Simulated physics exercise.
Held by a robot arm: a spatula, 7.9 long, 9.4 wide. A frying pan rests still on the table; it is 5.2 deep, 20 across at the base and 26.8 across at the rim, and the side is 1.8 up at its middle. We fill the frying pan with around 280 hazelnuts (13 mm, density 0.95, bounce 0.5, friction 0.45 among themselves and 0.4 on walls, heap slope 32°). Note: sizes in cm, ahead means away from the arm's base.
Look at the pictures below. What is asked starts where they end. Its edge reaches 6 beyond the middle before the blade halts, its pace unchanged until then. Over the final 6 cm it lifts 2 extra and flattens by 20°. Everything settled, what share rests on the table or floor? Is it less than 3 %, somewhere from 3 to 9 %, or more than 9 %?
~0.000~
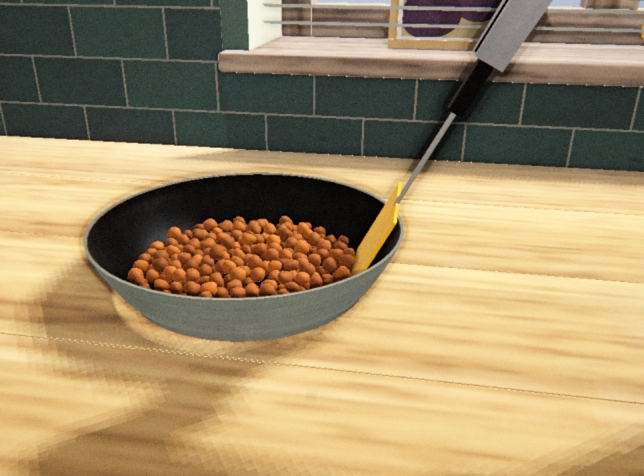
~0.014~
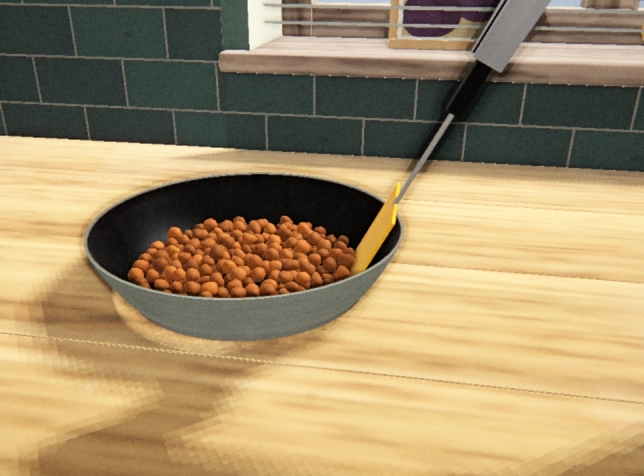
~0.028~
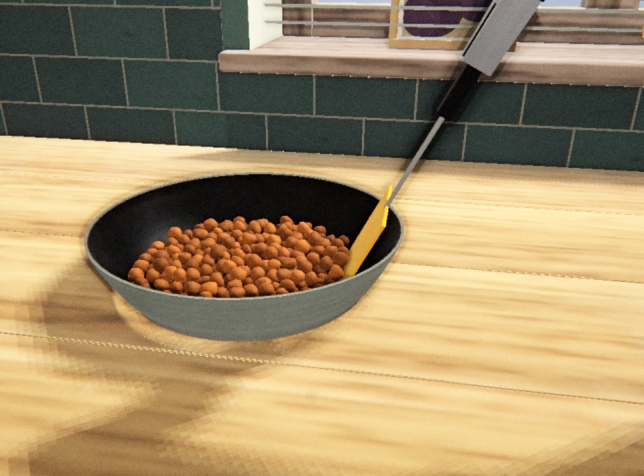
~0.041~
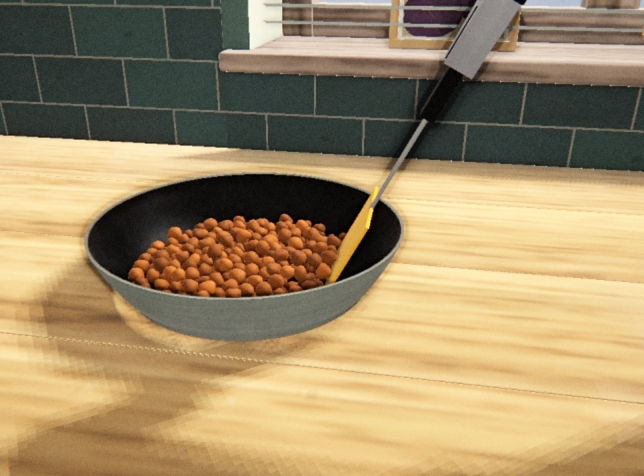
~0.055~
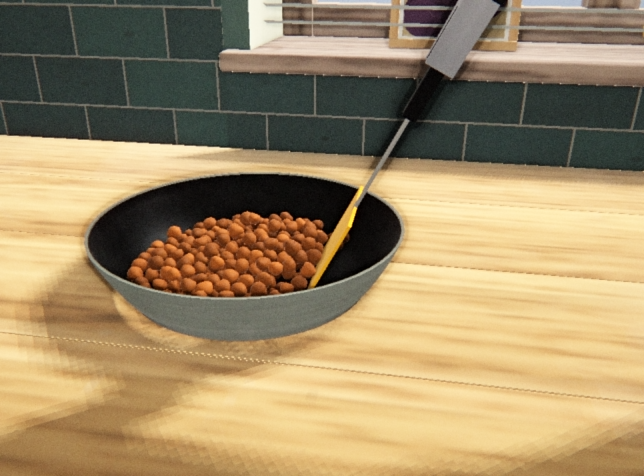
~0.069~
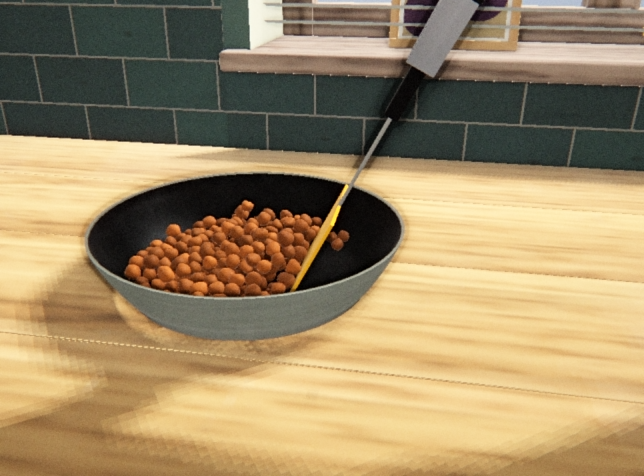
It is less than 3 %.
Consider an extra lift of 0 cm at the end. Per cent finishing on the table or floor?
Some 0 per cent.
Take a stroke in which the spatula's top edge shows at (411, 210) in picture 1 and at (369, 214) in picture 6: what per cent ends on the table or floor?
0 per cent.
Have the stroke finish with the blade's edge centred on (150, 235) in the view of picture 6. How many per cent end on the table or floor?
Approximately 25 per cent, I reckon.
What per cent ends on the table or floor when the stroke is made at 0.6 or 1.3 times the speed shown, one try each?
Some 0 per cent, then some 10 per cent, on the table or floor.
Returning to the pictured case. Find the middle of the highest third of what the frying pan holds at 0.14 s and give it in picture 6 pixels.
Roughly pixel (207, 239).
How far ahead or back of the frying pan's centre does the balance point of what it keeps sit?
It rests close to 5.5 centimetres ahead of centre.
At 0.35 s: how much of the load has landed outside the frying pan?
Fraction noted: Close to 0 per cent.
After 0.10 s, sloping 63°, highest piece 6 above the table; 275 in the frying pan.
After 0.14 s, sloping 55°, highest piece 7 above the table; 275 in the frying pan.
After 0.35 s, sloping 43°, highest piece 6 above the table; 271 in the frying pan, 2 on the table or floor, 2 on the blade or in flight.
After 1.40 s, sloping 43°, highest piece 5 above the table; 271 in the frying pan, 4 on the table or floor.
At rest, 271 in the frying pan, 4 on the table or floor. That is 1 % on the table or floor.
